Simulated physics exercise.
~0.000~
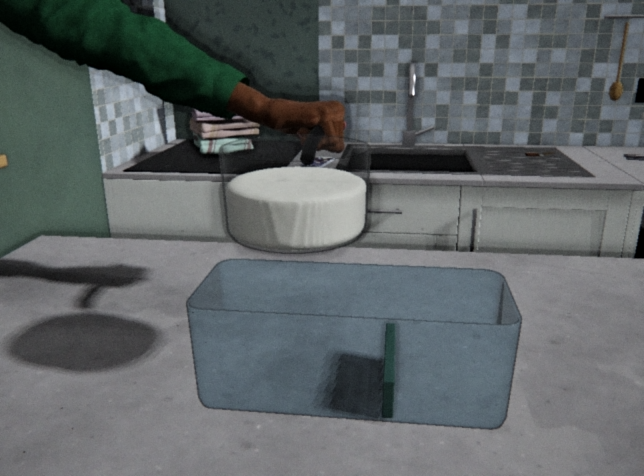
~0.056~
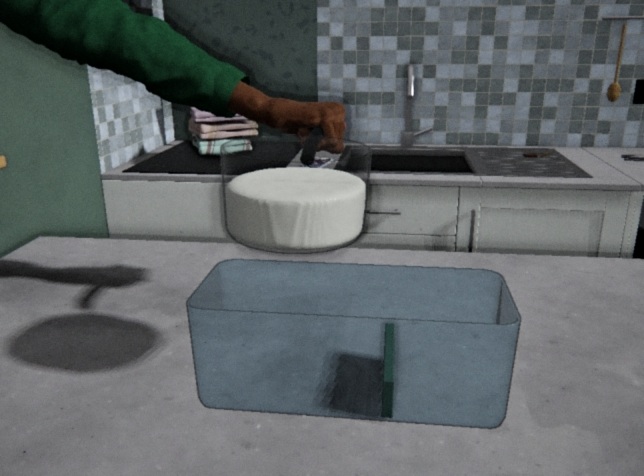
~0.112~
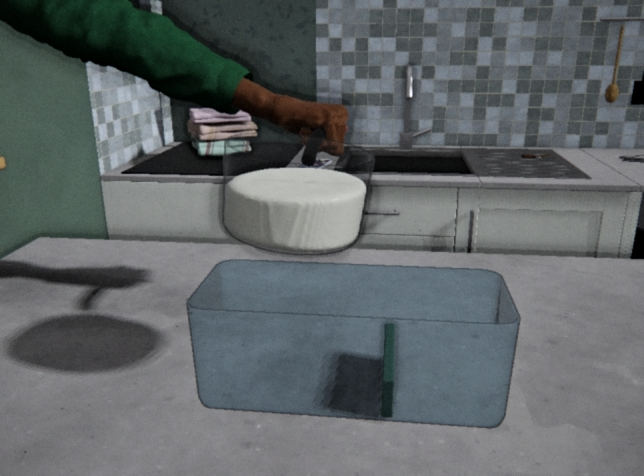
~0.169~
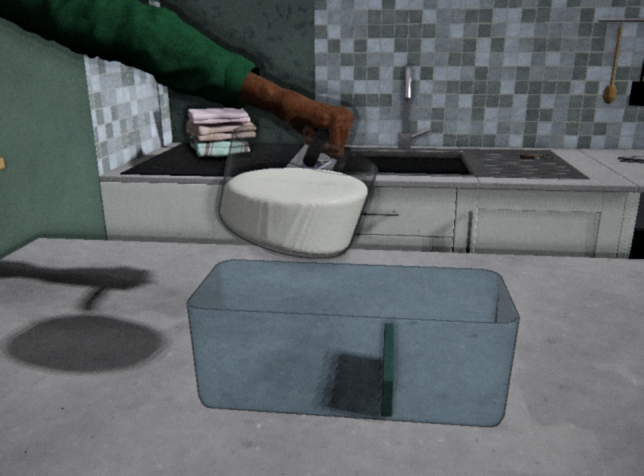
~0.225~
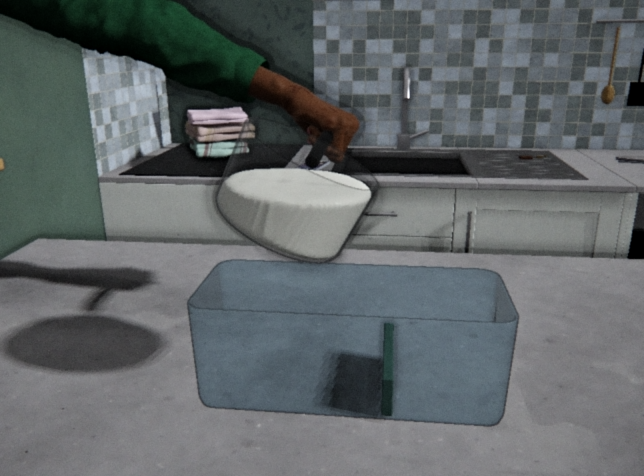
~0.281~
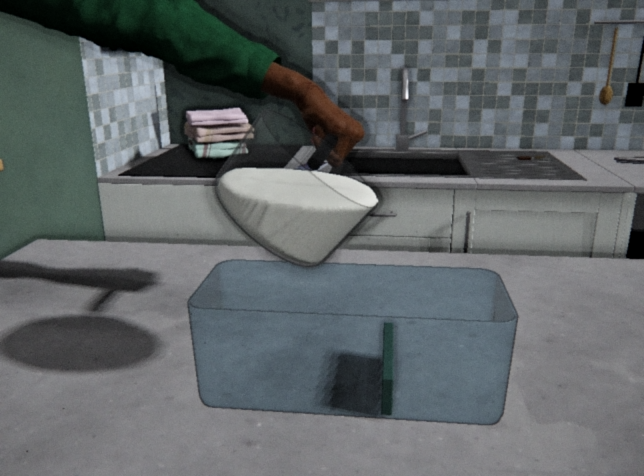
A small clear pot of white milk, held by a hand in a green sleeve, hung level above an empty, long bluish basin, then leaned steadily further to the right.
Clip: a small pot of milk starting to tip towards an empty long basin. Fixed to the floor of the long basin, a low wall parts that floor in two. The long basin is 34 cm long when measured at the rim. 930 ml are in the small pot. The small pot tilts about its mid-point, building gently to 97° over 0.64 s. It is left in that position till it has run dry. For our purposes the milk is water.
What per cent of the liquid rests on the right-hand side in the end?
60 percent.
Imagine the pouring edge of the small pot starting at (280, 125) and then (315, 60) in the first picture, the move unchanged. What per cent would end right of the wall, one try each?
I'd say 10 percent on the first go, 30 percent on the next.
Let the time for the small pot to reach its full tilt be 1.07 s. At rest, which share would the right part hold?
75 per cent.
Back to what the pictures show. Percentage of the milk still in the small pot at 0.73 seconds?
I reckon near 16 per cent still sits there.
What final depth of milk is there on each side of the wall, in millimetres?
Depths at rest: Left around 12 mm, right around 36 mm.
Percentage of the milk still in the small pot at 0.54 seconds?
Remaining: Near 42 % of the total.
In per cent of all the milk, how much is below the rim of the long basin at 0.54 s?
Close to 26 in a hundred.
After 0.54 s the tilt is 91° and 43 per cent is still to pour, 1 is left of the wall and 26 right of it.
After 0.73 s the tilt is 97° and 16 per cent is still to pour, 13 is left of the wall and 63 right of it.
After 0.93 s the tilt is 97° and 5 per cent is still to pour, 29 is left of the wall and 63 right of it.
After 1.14 s the tilt is 97° and 1 per cent is still to pour, 36 is left of the wall and 61 right of it.
In the end 38 per cent lies left of the wall, 60 right of it and 1 outside.
